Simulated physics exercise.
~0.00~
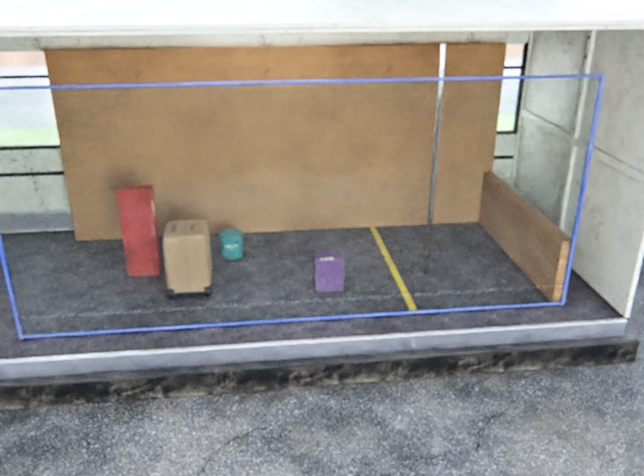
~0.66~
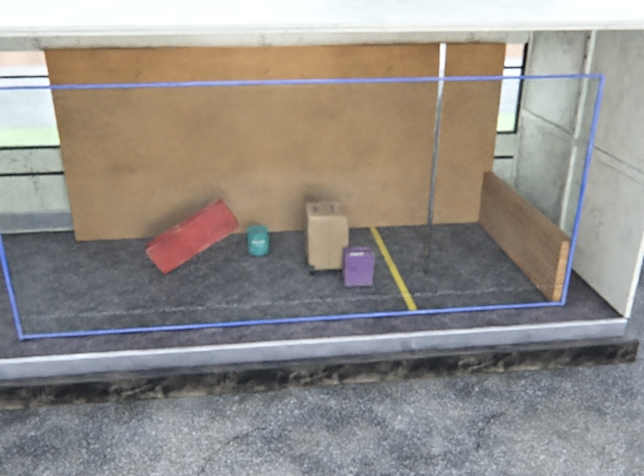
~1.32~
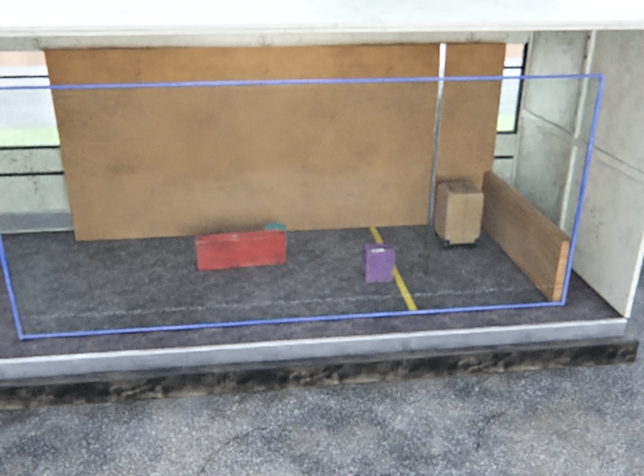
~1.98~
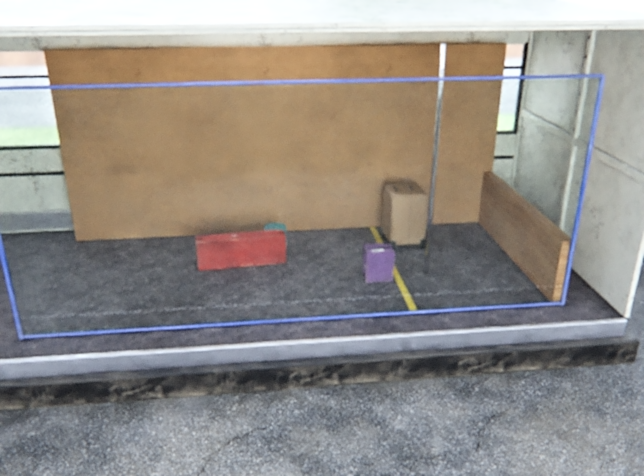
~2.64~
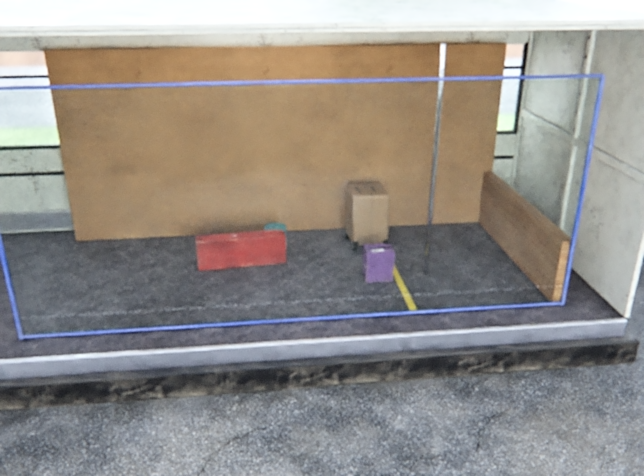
A brown wheeled case rolling right past a yellow line, then back left behind a purple carton, as a red box topples.
